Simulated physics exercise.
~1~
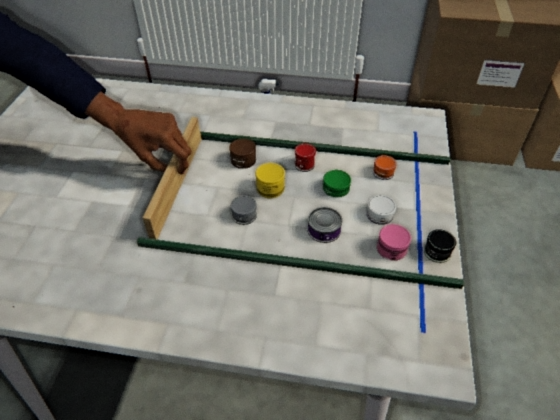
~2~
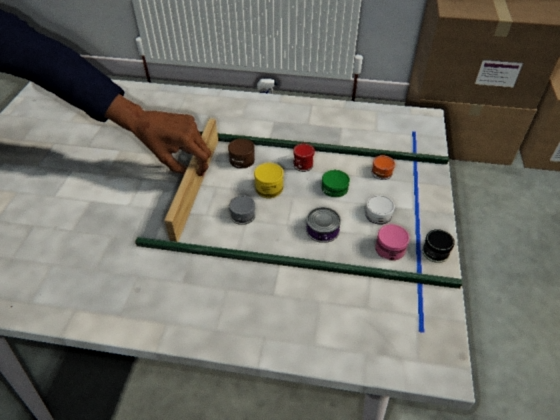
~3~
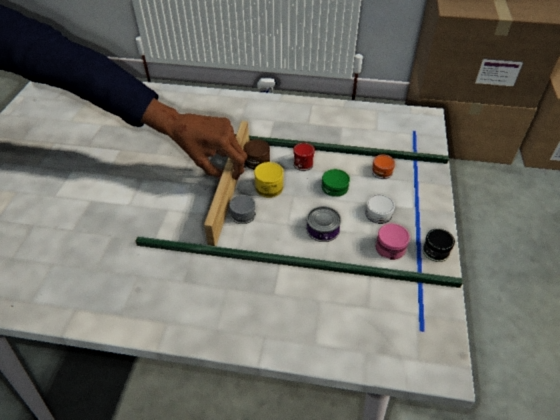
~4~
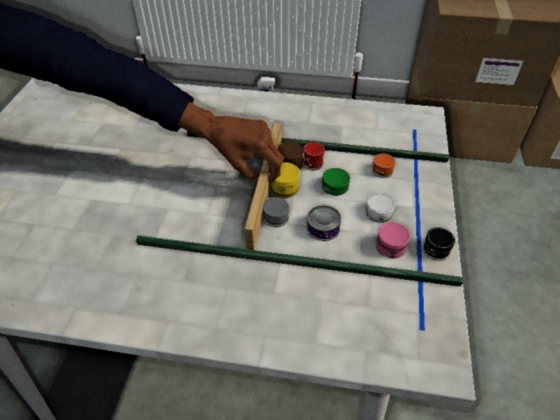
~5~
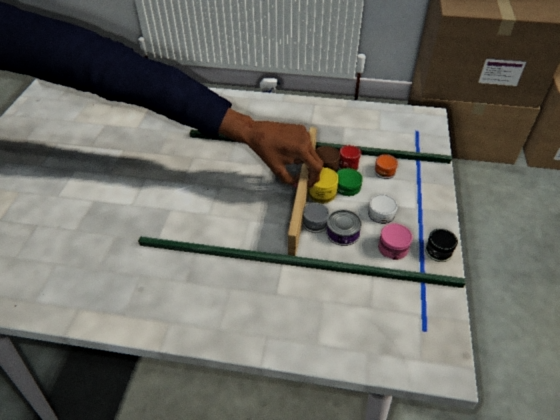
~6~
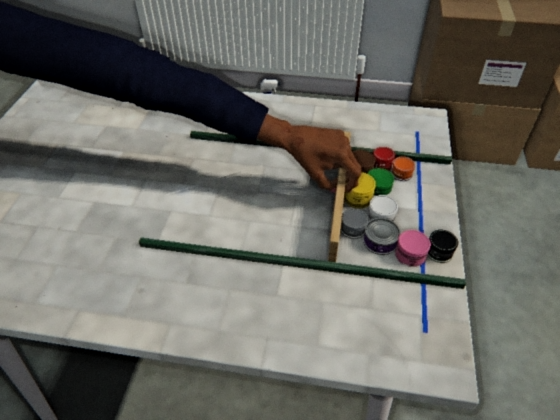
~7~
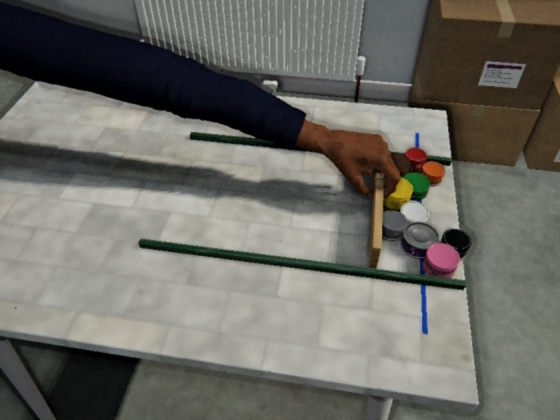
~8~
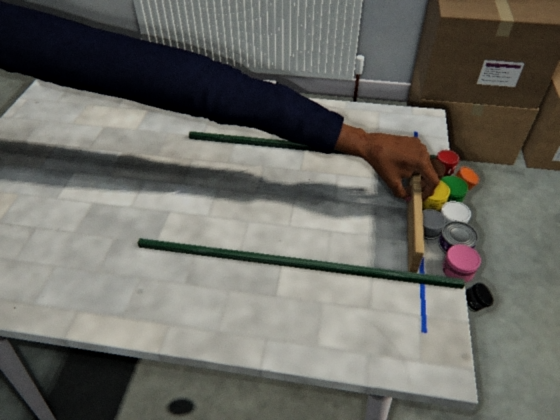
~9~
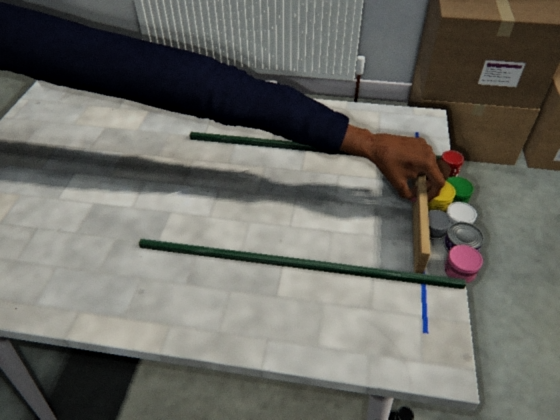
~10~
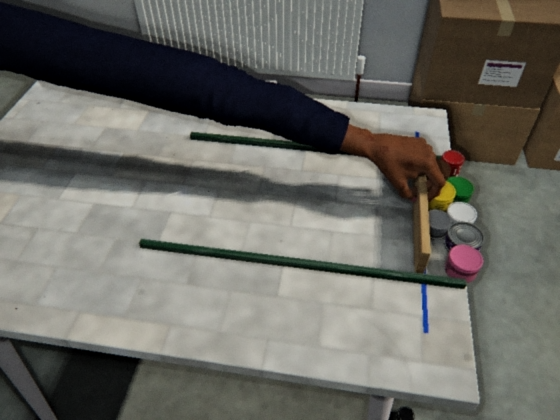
A hand slid an upright wooden board rightward between two green rails, gathering small colourful pots and pushing them toward the table's edge. It stopped at the blue tape after the black and orange ones dropped off, leaving the others crowded along the edge.
